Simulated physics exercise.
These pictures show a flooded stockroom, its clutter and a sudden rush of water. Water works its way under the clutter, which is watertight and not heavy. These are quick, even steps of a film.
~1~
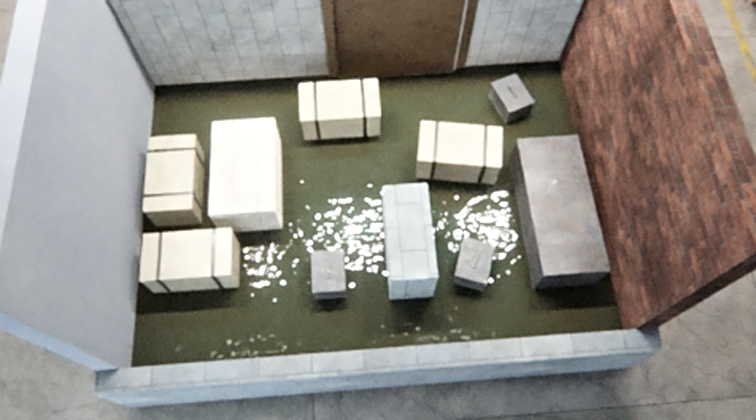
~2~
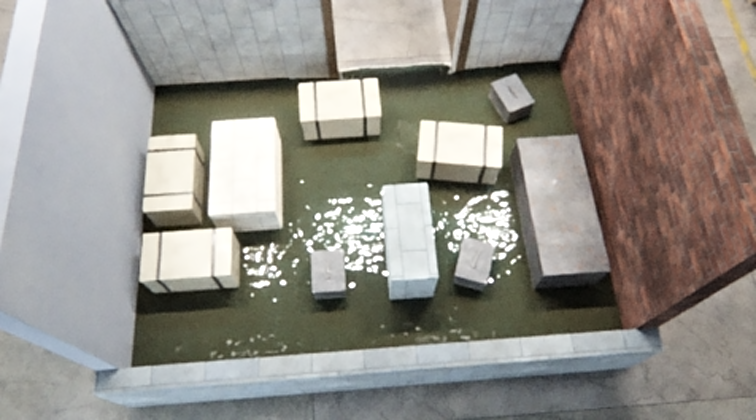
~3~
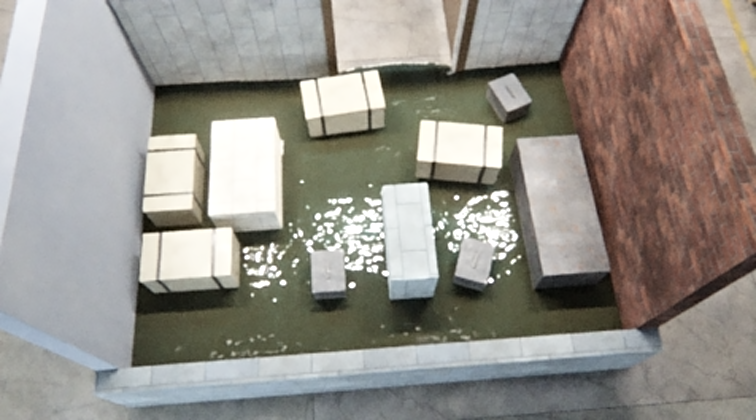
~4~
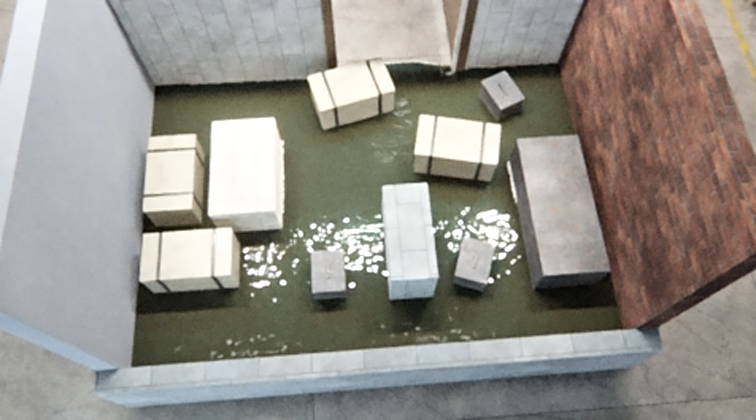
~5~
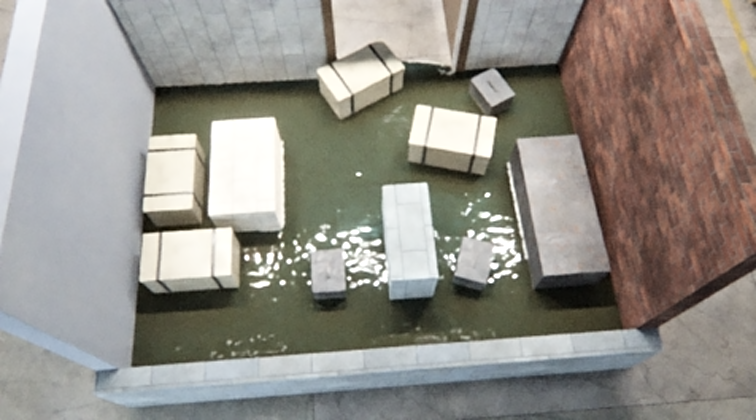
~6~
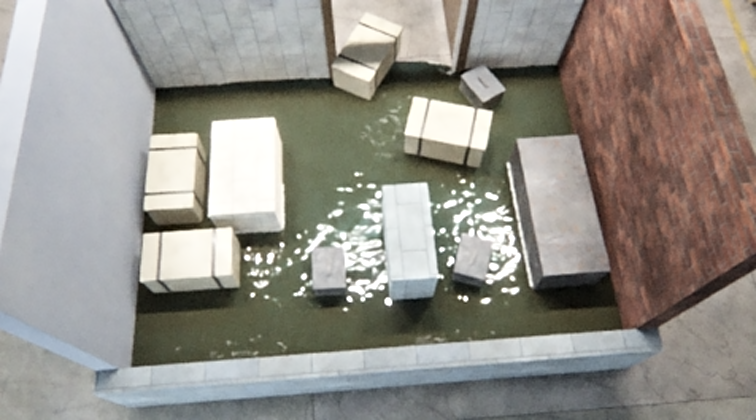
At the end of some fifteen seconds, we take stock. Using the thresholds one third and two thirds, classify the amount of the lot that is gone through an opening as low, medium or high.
High - two thirds or more.
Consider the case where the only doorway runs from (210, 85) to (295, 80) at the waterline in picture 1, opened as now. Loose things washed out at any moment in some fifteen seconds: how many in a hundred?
About 30 percent.
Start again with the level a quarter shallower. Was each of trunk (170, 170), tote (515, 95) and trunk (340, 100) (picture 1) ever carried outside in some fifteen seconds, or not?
The first remains in the room, the next exits, the last exits.
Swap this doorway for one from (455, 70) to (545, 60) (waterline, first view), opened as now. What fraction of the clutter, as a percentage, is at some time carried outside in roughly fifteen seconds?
About 60 %.
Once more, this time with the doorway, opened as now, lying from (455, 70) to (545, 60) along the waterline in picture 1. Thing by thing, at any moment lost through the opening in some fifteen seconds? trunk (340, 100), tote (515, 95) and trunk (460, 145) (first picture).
My answer, each in turn: Lost, lost, lost.
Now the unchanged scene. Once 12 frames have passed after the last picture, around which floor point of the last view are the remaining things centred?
At about (311, 207).
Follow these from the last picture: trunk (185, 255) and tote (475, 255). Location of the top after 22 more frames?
(227, 243) and (411, 114), roughly.
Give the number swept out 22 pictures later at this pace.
The number is 4.
A moment on, 1 of 7 are out; 6 afloat.
Next, 3 of 7 are out; 4 afloat.
Later, 4 of 7 are out; 3 afloat.
In the end, 5 of 7 are out; 2 afloat.
